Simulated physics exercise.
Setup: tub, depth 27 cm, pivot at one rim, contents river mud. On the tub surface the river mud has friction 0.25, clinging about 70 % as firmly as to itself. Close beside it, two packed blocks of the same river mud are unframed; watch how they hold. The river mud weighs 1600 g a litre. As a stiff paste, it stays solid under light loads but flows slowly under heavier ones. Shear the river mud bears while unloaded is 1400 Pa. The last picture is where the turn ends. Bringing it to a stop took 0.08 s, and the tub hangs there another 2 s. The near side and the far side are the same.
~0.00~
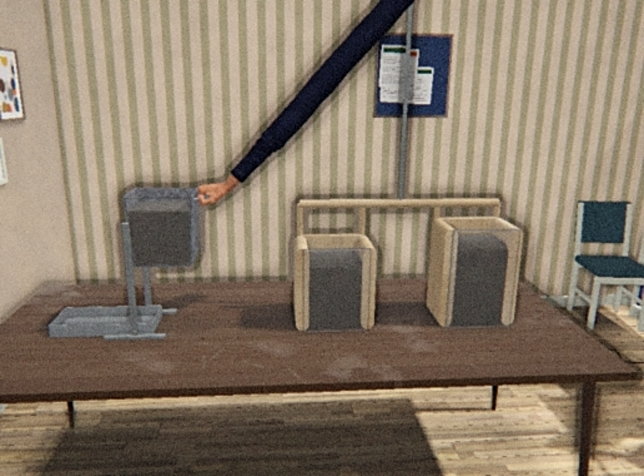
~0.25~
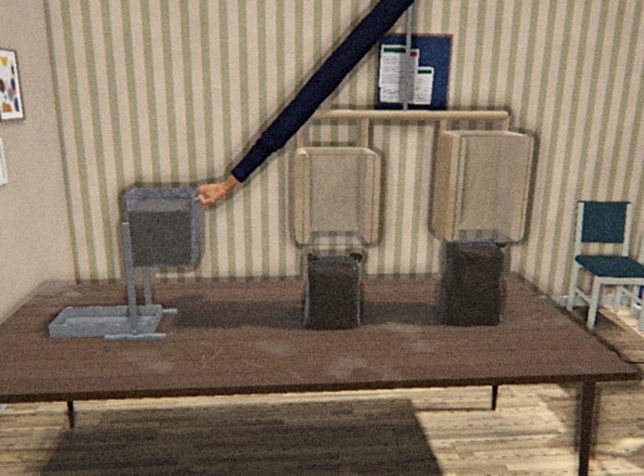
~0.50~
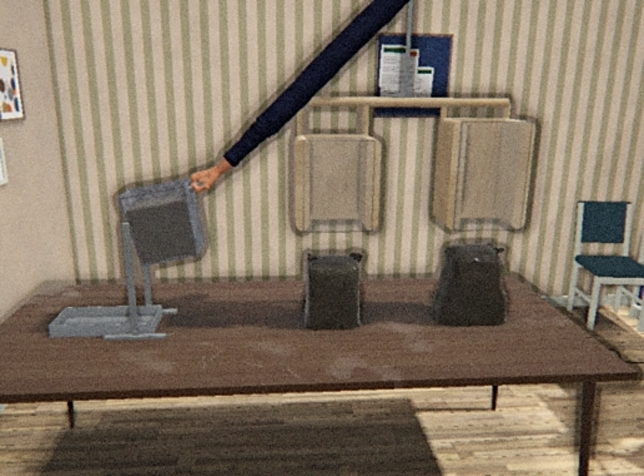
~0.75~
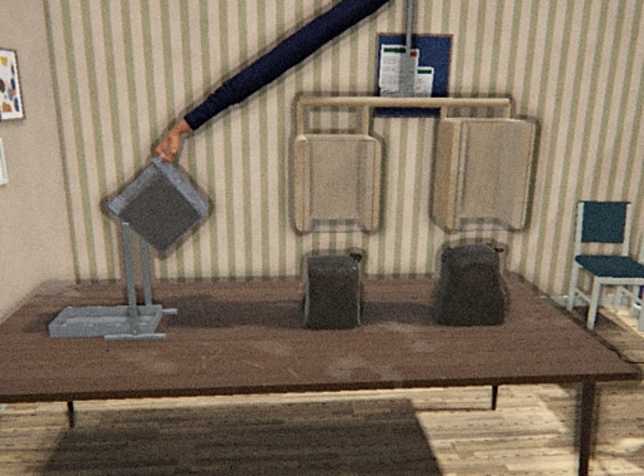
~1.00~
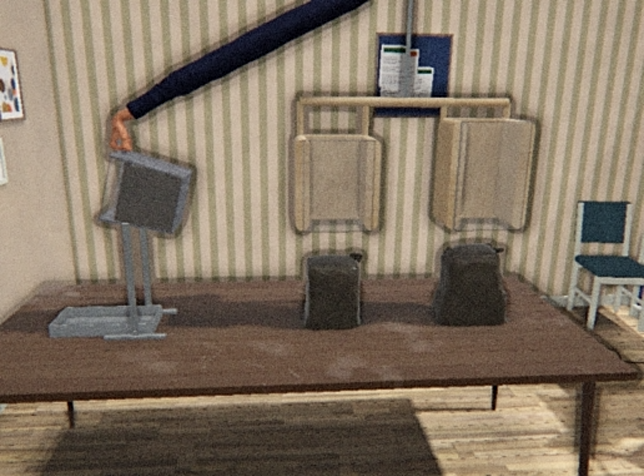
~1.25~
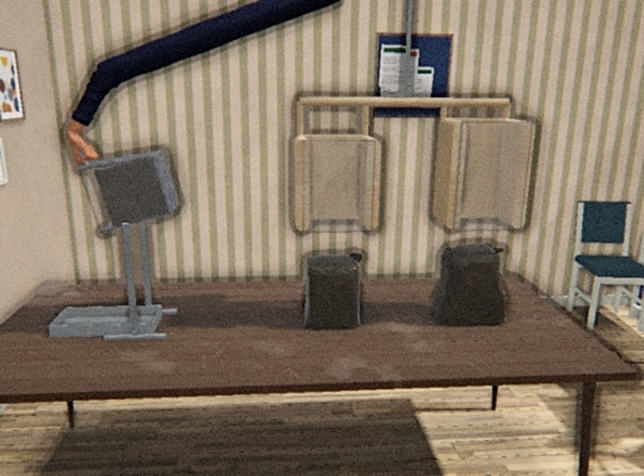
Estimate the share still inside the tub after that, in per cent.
I would say about 100 per cent.
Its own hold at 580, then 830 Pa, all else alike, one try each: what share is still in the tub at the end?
Try one gives 30 per cent, try two gives 40 per cent.
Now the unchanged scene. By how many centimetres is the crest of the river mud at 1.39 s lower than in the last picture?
Around 0 cm below its level in the last picture.
By 1.39 s, the tub is at 103 degrees and holds 100 %.
By 1.56 s, the tub is at 103 degrees and holds 100 %.
By 1.73 s, the tub is at 103 degrees and holds 100 %.
By 1.90 s, the tub is at 103 degrees and holds 100 %.
By 3.25 s, at the end, the tub is at 103 degrees and holds 100 %.
